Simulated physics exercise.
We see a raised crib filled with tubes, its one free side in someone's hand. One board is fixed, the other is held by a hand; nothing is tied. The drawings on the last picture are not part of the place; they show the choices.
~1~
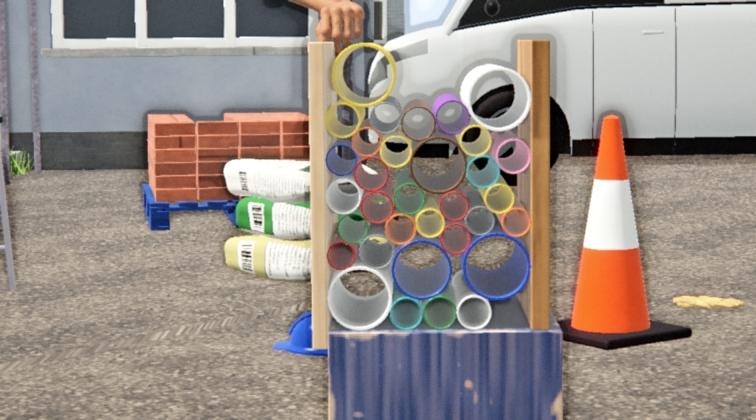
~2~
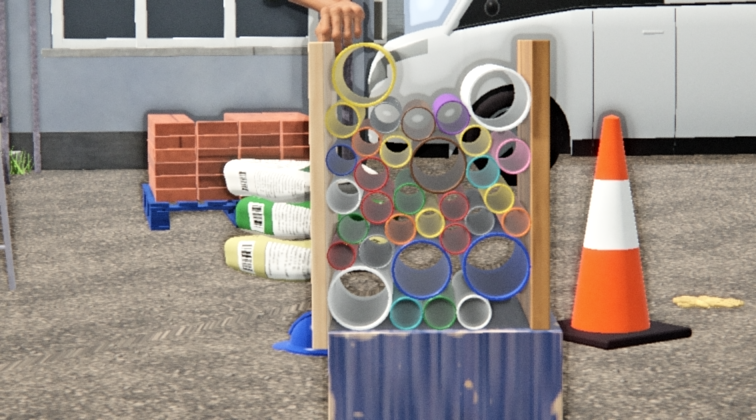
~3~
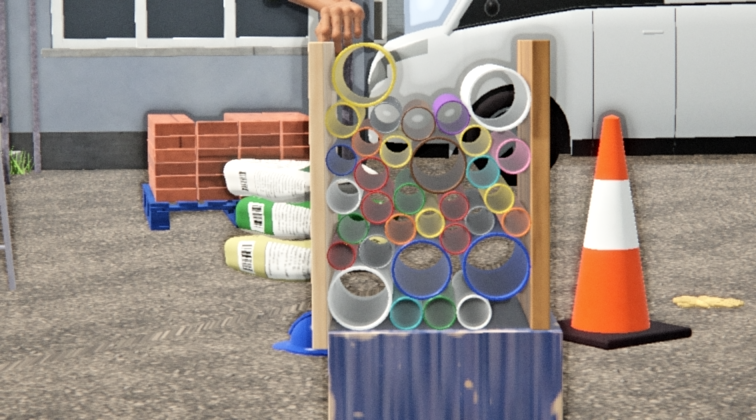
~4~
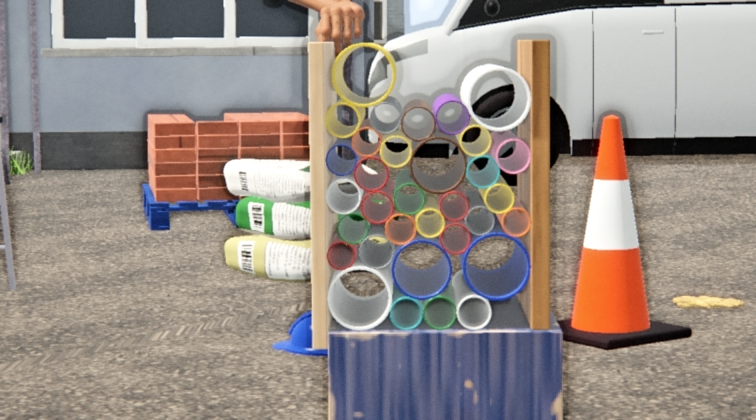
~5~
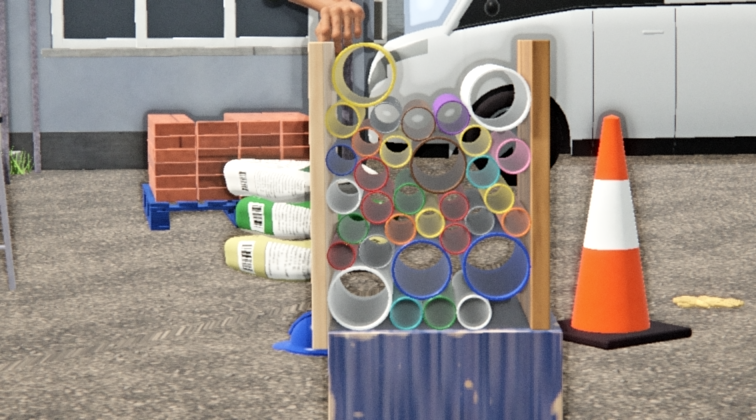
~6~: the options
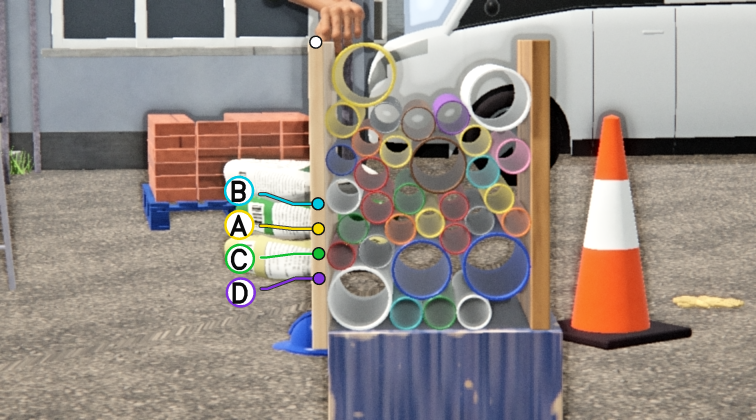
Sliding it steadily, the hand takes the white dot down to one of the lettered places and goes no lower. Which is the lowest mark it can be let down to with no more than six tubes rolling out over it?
At most to B.
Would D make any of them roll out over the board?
At D: Yes.
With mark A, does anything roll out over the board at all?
Yes.
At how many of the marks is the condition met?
One of the four.
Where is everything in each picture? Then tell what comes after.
Side board (325, 185); a white tube (360, 298); a red tube (341, 256), in the first frame.
A red tube (341, 256); a red tube (455, 239), in the second frame.
A green tube (410, 199); a brown tube (439, 166), in the third frame.
A turquoise tube (483, 172); a yellow tube (476, 141), in the fourth frame.
Side board (325, 185); a white tube (360, 298); a red tube (341, 256), in the fifth frame.
On the marked copy, A at (319, 229); B at (318, 204); C at (319, 254); D at (319, 278); the white dot at (316, 42).
Following B. Soon after the start, top of the board (325, 110).
Later, top of the board (326, 186).
In the end, top of the board (326, 203), five out over the board.
As for the rest, A more than six out over the board; C more than six out over the board; D more than six out over the board.
